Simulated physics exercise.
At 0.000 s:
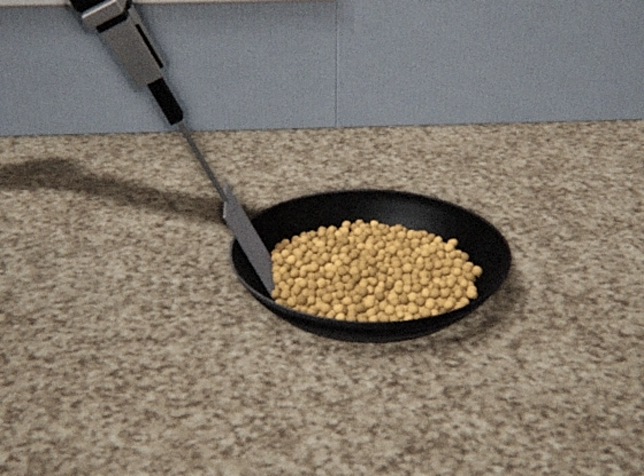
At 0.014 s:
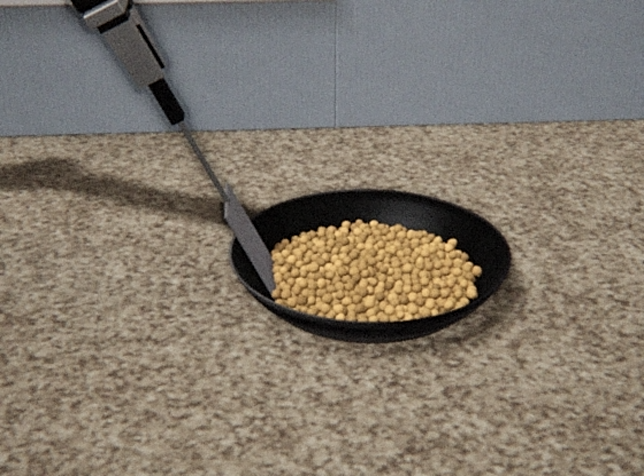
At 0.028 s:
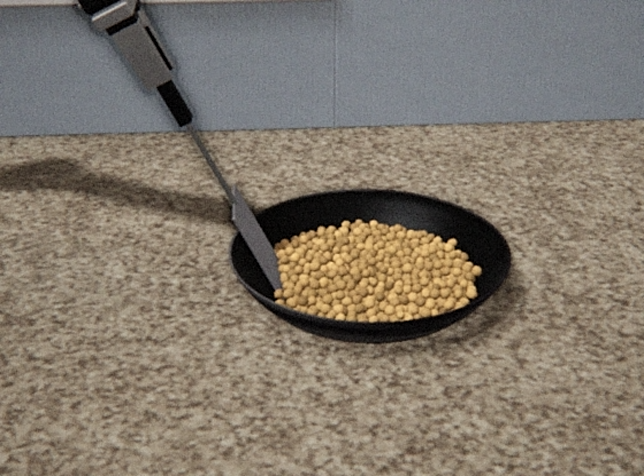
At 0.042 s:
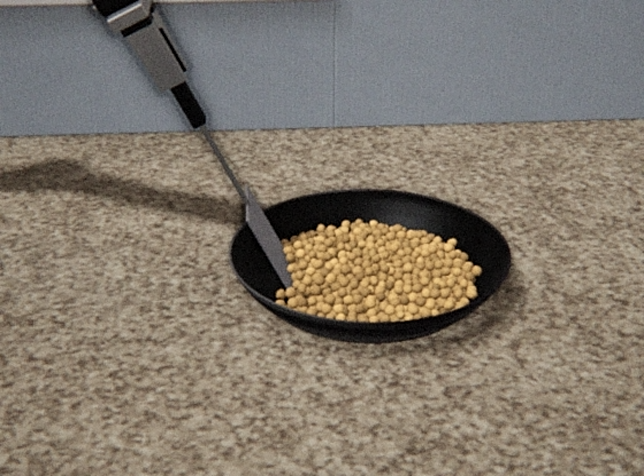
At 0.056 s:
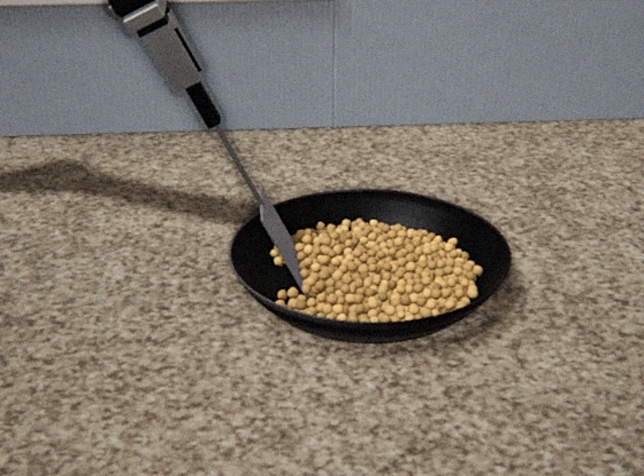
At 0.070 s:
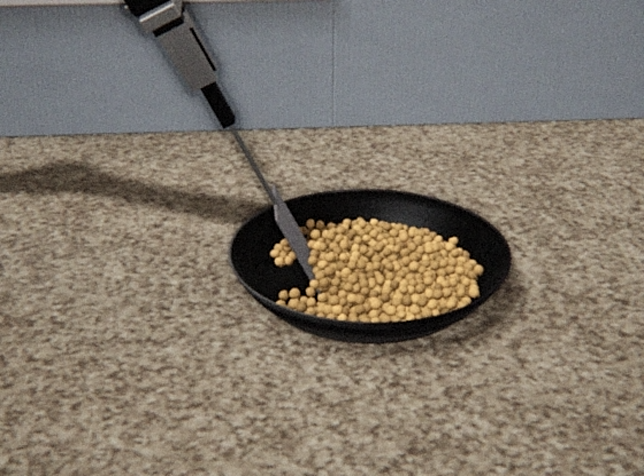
The video shows a robotic arm holding a spatula at the left side of a black frying pan filled with chickpeas on a speckled countertop, then moving it slowly to the right, pushing through the chickpeas' left edge.
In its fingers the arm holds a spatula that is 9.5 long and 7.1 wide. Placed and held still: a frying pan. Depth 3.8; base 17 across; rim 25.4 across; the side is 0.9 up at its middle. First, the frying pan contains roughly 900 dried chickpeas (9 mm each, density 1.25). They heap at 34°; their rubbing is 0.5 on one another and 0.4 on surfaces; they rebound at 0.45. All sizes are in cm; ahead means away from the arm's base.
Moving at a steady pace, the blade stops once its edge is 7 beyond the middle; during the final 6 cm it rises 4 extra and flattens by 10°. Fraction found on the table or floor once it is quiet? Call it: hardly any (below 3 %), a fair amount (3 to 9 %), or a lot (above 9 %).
A lot.
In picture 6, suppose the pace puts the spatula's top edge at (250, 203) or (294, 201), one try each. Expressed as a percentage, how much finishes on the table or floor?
About 0 and 20 percent.
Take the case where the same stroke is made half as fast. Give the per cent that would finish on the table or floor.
About 0 %.
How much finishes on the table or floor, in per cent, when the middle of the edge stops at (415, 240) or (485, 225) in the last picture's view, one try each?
Around 5 per cent for the first try and 20 per cent for the second.
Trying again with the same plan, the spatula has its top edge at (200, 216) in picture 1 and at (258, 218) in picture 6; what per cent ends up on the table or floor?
Around 15 per cent finishes there.
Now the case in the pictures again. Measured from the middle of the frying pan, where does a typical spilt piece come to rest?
Roughly 30 cm from the middle.
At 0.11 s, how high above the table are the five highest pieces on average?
Estimated height above table: Approx. 5 cm.
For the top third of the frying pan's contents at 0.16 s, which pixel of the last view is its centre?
The middle sits at approx. (418, 254).
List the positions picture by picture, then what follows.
The spatula top edge at (225, 199), sloping 64°; upper third of the load around (365, 269), from x 275 to 475, top at y 225; 900 in the frying pan, in the first frame.
The spatula top edge at (226, 199), sloping 64°; upper third of the load around (365, 268), from x 275 to 475, top at y 225, in the second frame.
The spatula top edge at (234, 201), sloping 64°; upper third of the load around (364, 267), from x 275 to 475, top at y 225, in the third frame.
The spatula top edge at (247, 202), sloping 64°; upper third of the load around (360, 265), from x 275 to 475, top at y 225, in the fourth frame.
The spatula top edge at (261, 202), sloping 64°; upper third of the load around (361, 263), from x 275 to 480, top at y 225, in the fifth frame.
The spatula top edge at (275, 202), sloping 64°; upper third of the load around (364, 260), from x 275 to 480, top at y 220; 900 in the frying pan, in the sixth frame.
After 0.11 s, sloping 64°, highest piece 6 above the table; 900 in the frying pan.
After 0.16 s, sloping 60°, highest piece 6 above the table; 900 in the frying pan.
After 0.38 s, sloping 54°, highest piece 4 above the table; 788 in the frying pan, 112 on the table or floor.
After 1.43 s, sloping 54°, highest piece 4 above the table; 788 in the frying pan, 112 on the table or floor.
In the end, 788 in the frying pan, 112 on the table or floor. That is 12 % on the table or floor.
